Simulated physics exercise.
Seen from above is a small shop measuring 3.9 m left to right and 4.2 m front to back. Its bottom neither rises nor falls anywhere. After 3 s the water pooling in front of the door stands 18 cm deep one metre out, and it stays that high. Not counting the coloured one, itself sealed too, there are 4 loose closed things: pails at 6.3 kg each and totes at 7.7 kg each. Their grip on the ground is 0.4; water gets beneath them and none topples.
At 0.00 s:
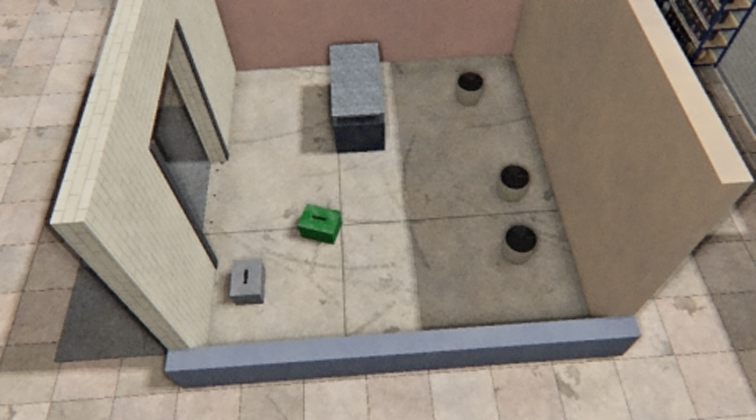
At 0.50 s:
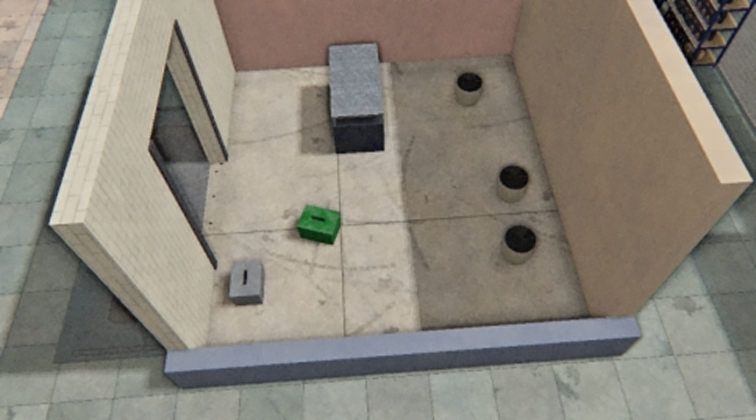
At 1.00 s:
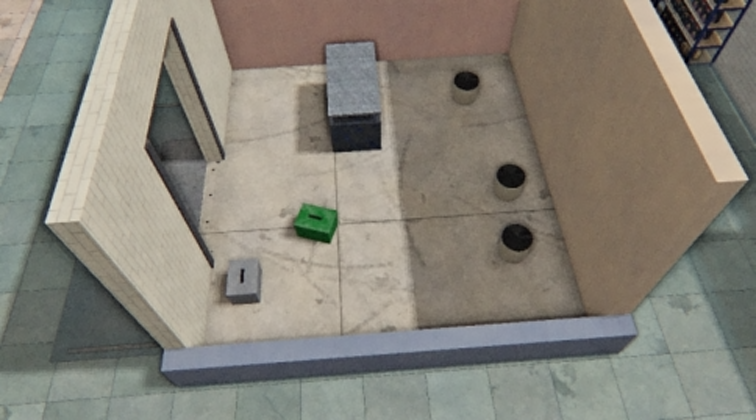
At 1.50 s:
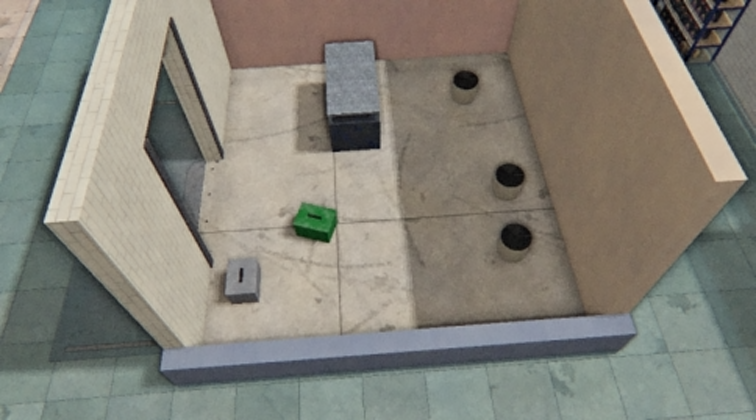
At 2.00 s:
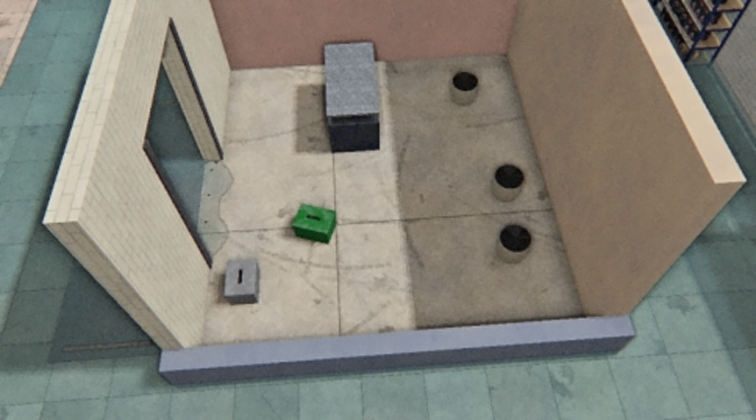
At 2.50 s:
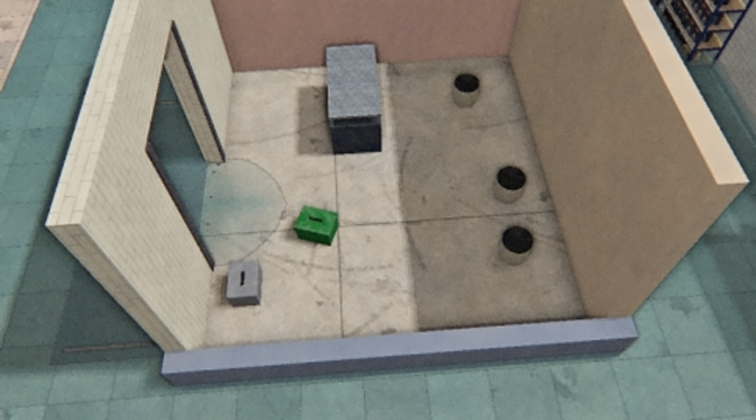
In a small open-topped shop holding a green tote, a grey tote, three pails and a dark block, the paving outside turns wet and greenish; water then enters through the left doorway and spreads toward the green tote, while the objects stay put.
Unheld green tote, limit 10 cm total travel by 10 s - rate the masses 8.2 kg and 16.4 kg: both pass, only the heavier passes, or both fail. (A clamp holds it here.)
Both fail.
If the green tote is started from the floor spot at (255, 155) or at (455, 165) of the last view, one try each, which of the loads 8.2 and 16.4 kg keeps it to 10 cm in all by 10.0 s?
The first time the greater option is needed; the second time the greater option is needed.
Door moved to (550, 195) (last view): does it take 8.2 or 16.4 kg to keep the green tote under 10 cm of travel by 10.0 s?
Short version: Only the heavy mass succeeds.
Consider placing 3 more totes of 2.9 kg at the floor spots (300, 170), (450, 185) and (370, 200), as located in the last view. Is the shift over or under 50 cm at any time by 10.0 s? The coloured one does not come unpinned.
First: Beyond the limit; second: Beyond the limit; third: Beyond the limit.
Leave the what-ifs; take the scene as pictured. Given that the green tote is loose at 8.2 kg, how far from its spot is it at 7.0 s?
Shift: About 150 cm.
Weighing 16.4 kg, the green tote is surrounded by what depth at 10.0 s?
Close to 9 cm deep.
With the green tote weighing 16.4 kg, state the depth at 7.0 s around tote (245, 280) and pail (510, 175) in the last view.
Roughly 2 and 9 cm.
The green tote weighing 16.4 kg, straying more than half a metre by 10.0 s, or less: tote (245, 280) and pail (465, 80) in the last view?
The first is within the mark and the second is within the mark.
After 3.5 s the green tote would be 11 cm from its start with 8.2 kg and 0 cm from its start with 16.4 kg; 4 cm of water round it then.
After 4.5 s the green tote would be 67 cm from its start with 8.2 kg and 14 cm from its start with 16.4 kg; 5 cm of water round it then.
After 7.0 s the green tote would be 162 cm from its start with 8.2 kg and 19 cm from its start with 16.4 kg; 5 cm of water round it then.
After 10.0 s the green tote would be 240 cm from its start with 8.2 kg and 19 cm from its start with 16.4 kg; 9 cm of water round it then.
